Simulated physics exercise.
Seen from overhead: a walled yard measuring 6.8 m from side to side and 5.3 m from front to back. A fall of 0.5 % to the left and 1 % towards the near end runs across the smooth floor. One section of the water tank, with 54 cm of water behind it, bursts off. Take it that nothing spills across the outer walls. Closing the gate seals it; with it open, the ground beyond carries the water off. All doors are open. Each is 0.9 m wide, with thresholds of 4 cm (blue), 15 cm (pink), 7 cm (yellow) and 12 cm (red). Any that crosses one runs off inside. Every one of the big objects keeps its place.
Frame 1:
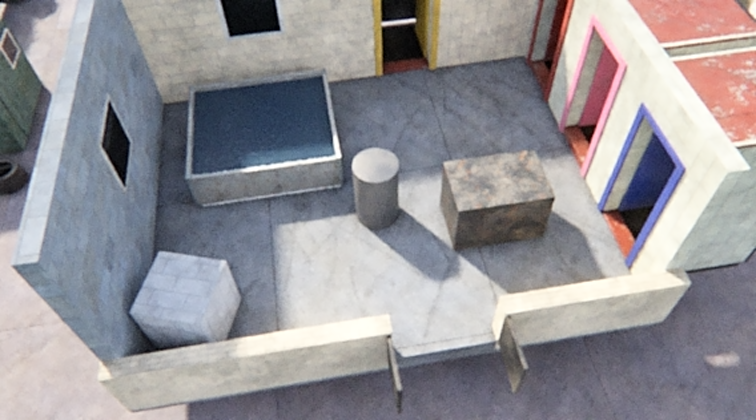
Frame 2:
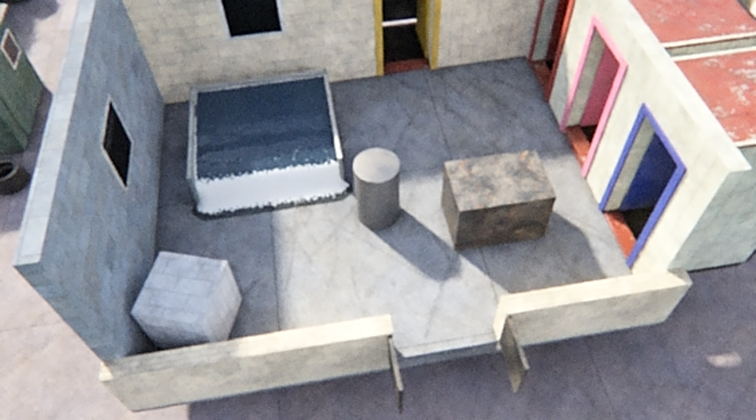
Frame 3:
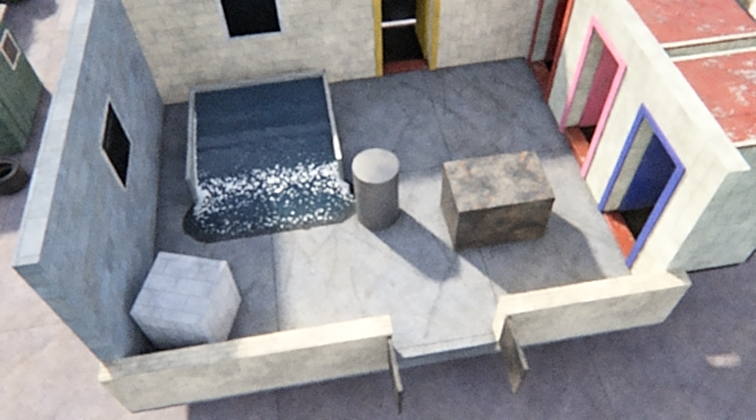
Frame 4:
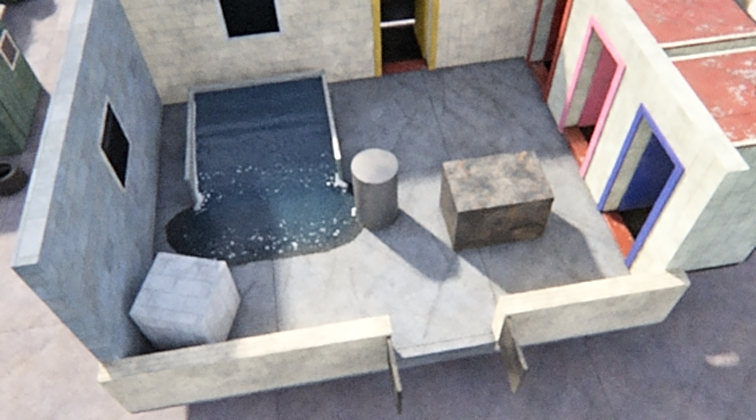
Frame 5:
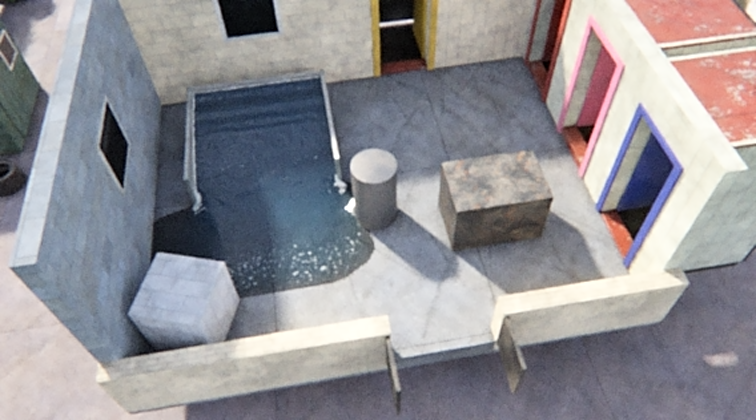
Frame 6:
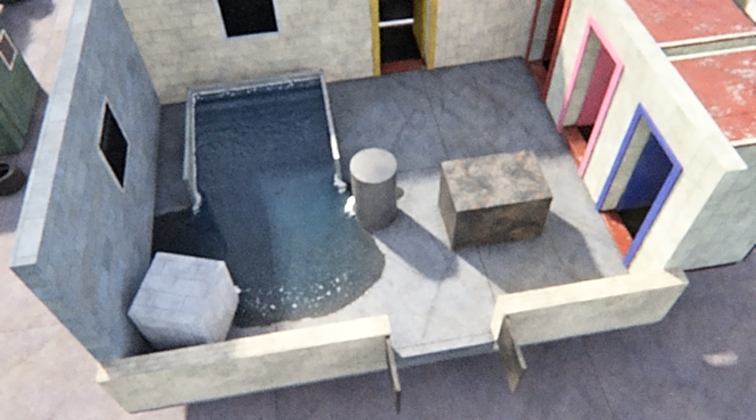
The video shows a walled yard seen from above, where the near side of a raised water tank gives way and water pours out in white foam, then spreads as a dark pool towards the pale block and the low front wall.
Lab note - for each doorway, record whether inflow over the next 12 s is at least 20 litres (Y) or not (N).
My prediction: At the blue door the amount will overshoot the limit; at the pink door the amount will not overshoot the limit; at the yellow door the amount will not overshoot the limit; at the red door the amount will not overshoot the limit.
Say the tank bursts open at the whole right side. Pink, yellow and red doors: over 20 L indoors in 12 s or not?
In that case, pink door: More than that, yellow door: More than that, red door: More than that.
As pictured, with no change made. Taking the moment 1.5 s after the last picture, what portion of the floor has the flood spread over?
Covered: Roughly 35 %.
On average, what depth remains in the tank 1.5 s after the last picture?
It averages close to 17 cm.
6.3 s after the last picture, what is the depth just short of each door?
Door by door in cm, blue shows 11, pink shows 4, yellow shows 2, red shows 1.
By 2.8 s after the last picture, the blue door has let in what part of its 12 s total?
About 0%.
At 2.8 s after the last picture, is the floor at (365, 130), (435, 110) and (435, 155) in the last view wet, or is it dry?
Respectively: Was missed, was missed, got hit.
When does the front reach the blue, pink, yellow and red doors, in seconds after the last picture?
Times: Blue 2.8 seconds, pink 4.5 seconds, yellow 6.5 seconds, red 6.5 seconds.
Then, 0.7 s after the last picture water covers 30 % of the floor and is deepest (38 cm) near (283, 360); blue door not reached, pink door not reached, yellow door not reached, red door not reached.
Then, 1.5 s after the last picture water covers 35 % of the floor and is deepest (41 cm) near (143, 384); blue door not reached, pink door not reached, yellow door not reached, red door not reached.
Then, 2.8 s after the last picture water covers 50 % of the floor and is deepest (41 cm) near (143, 384); blue door not reached, pink door not reached, yellow door not reached, red door not reached.
Then, 6.3 s after the last picture water covers 90 % of the floor and is deepest (14 cm) near (160, 143); blue door 11 cm at the sill, 125 L in, pink door 4 cm at the sill, 0 L in, yellow door 2 cm at the sill, 0 L in, red door not reached.
Then, 11.3 s after the last picture water covers 100 % of the floor and is deepest (10 cm) near (143, 384); blue door 4 cm at the sill, 164 L in, pink door 6 cm at the sill, 0 L in, yellow door 5 cm at the sill, 1 L in, red door 5 cm at the sill, 0 L in.
